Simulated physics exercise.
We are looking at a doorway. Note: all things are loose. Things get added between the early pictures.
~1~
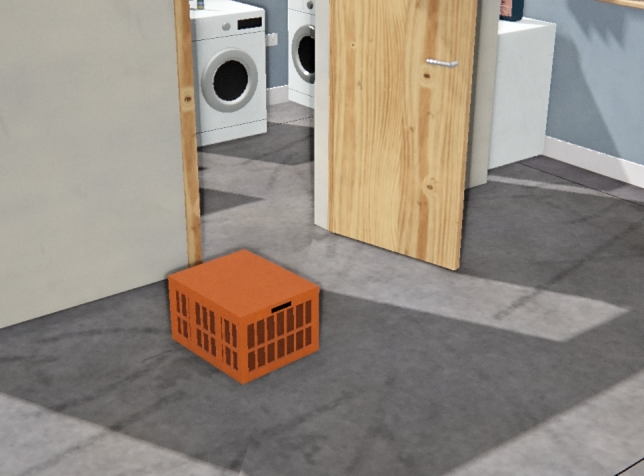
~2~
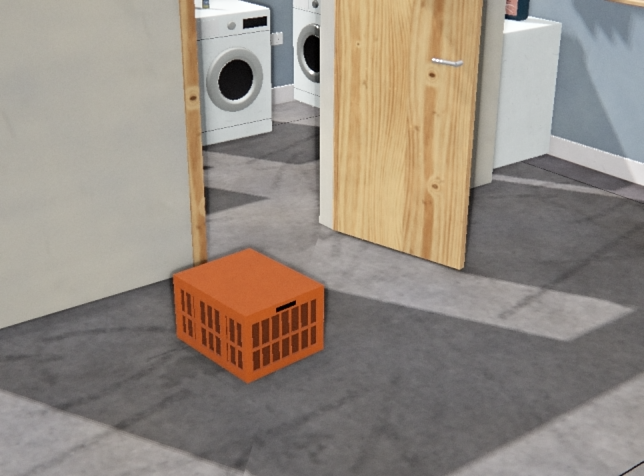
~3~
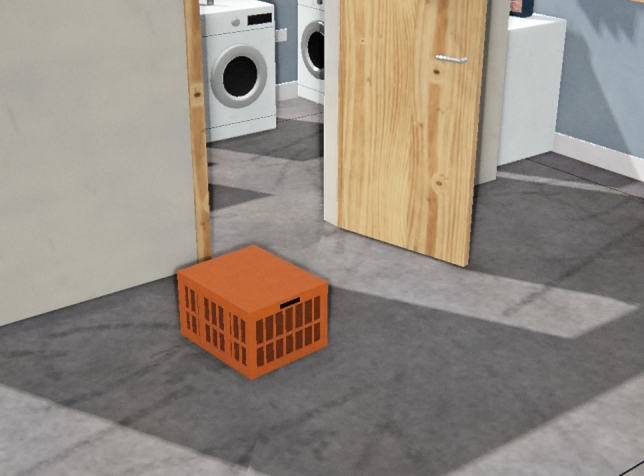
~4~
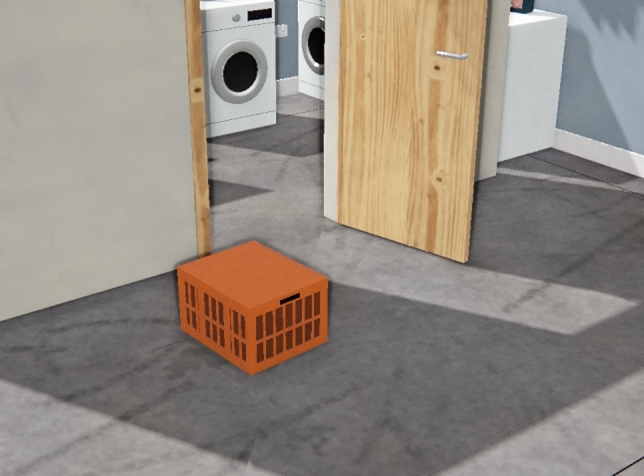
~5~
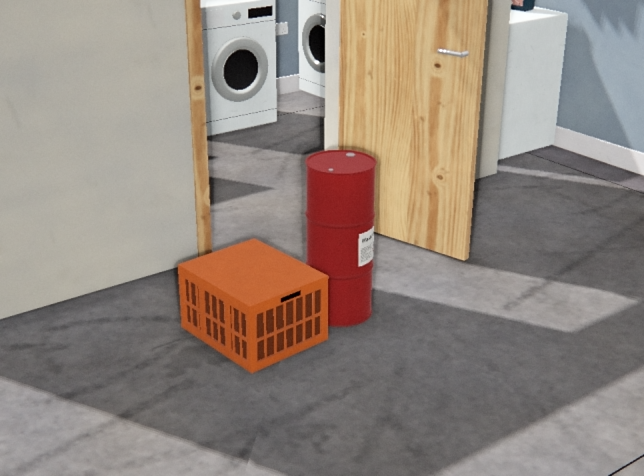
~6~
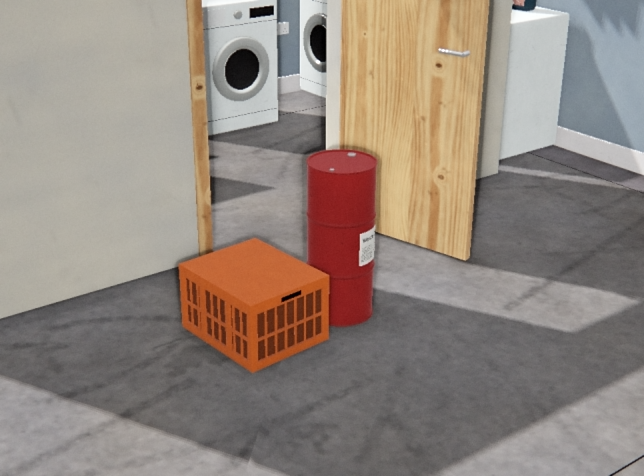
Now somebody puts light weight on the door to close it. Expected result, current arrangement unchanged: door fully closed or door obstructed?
Result: Door fully closed.
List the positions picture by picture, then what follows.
Door wide open and still; orange chest (244, 313), in the first picture.
Door wide open and still; orange chest (249, 312), in the second picture.
Door wide open and still; orange chest (253, 309), in the third picture.
Door wide open and still; orange chest (252, 304), in the fourth picture.
Door wide open and still; orange chest (253, 302), in the fifth picture.
Door wide open and still; red drum (341, 238); orange chest (254, 302), in the sixth picture.
Then, 0.60 s on from there, open by 84°.
Then, 0.90 s on from there, open by 62°.
Then, 1.20 s on from there, open by 37°.
Then, 1.50 s on from there, open by 10°.
In the end, open by 0°; both unmoved. At the end, from the last picture's camera, red drum near (341, 238).
